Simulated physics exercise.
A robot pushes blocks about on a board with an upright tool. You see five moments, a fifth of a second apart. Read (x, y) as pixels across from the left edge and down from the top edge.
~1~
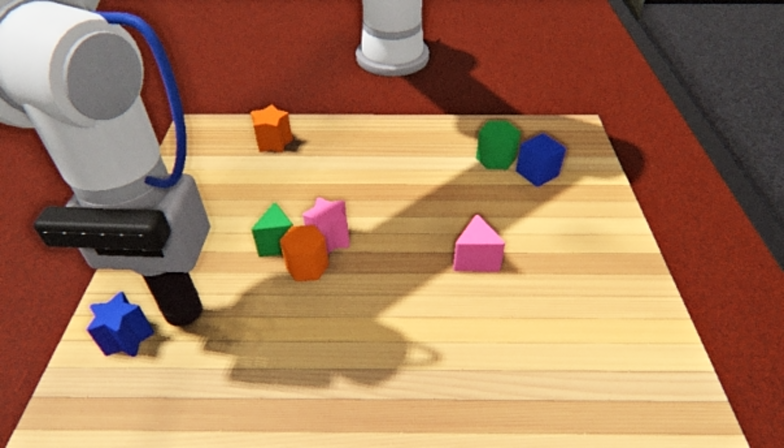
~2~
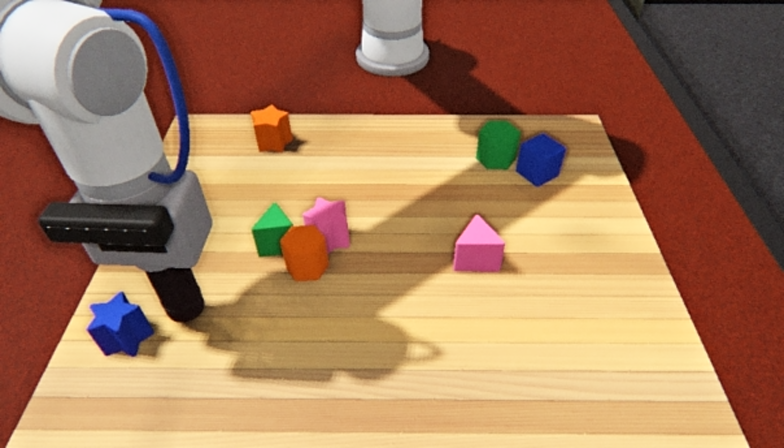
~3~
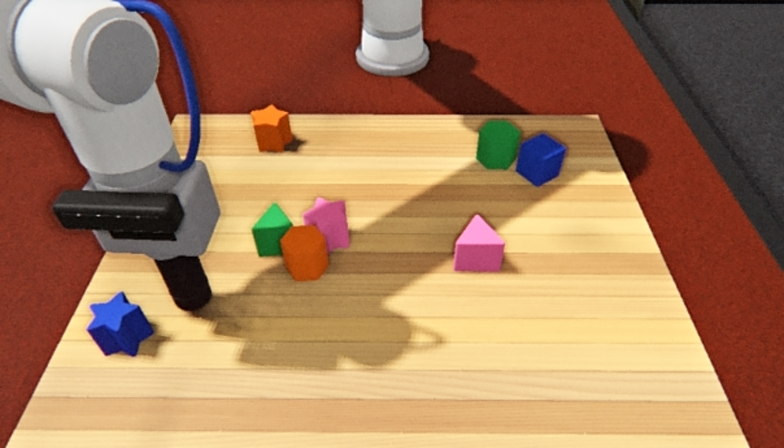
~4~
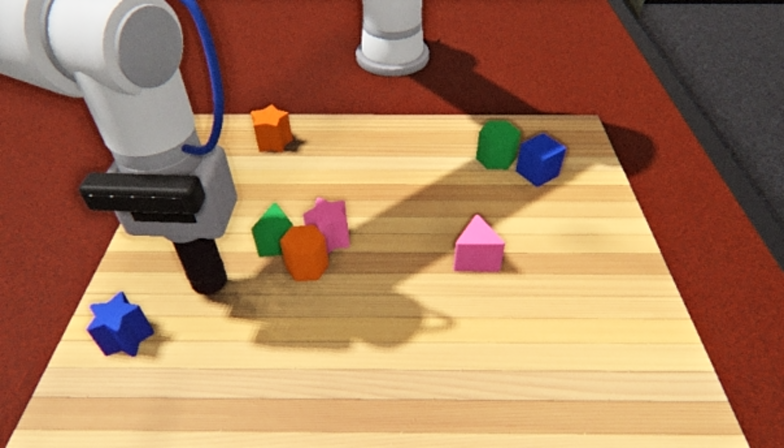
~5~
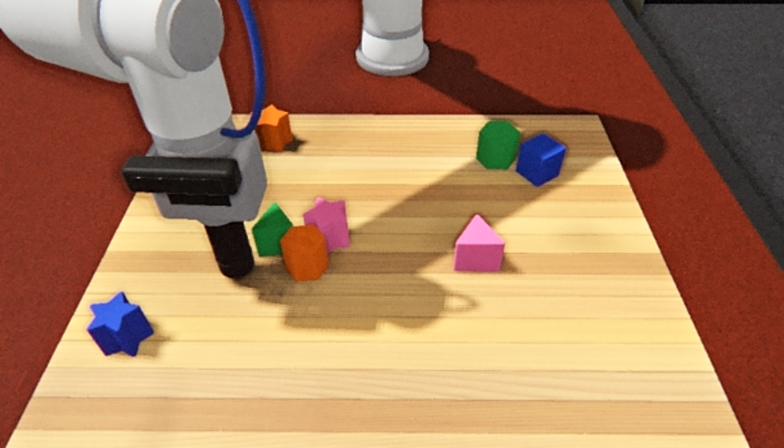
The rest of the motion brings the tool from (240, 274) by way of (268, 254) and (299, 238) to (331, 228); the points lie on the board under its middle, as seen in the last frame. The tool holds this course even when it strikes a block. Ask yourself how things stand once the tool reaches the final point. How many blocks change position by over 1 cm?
The answer is two blocks, counting only moves over 1 cm.
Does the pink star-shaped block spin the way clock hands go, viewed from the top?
It seems so.
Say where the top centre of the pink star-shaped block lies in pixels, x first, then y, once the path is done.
Its top middle is near (364, 211).
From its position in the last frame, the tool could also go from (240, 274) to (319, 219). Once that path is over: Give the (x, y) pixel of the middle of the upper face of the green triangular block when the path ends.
Answer: (332, 174).
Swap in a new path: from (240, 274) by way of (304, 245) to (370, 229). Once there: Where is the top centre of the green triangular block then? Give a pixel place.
About (308, 193).
On the path given first. One third of the way, tool at (267, 245); green triangular block at (289, 207), turned 25° clockwise.
Two thirds of the way, tool at (298, 230); green triangular block at (314, 193), turned 50° clockwise; pink star-shaped block at (335, 211).
At the end, tool at (330, 220); green triangular block at (337, 180); orange hexagon unmoved; pink star-shaped block at (364, 211), turned 40° clockwise.
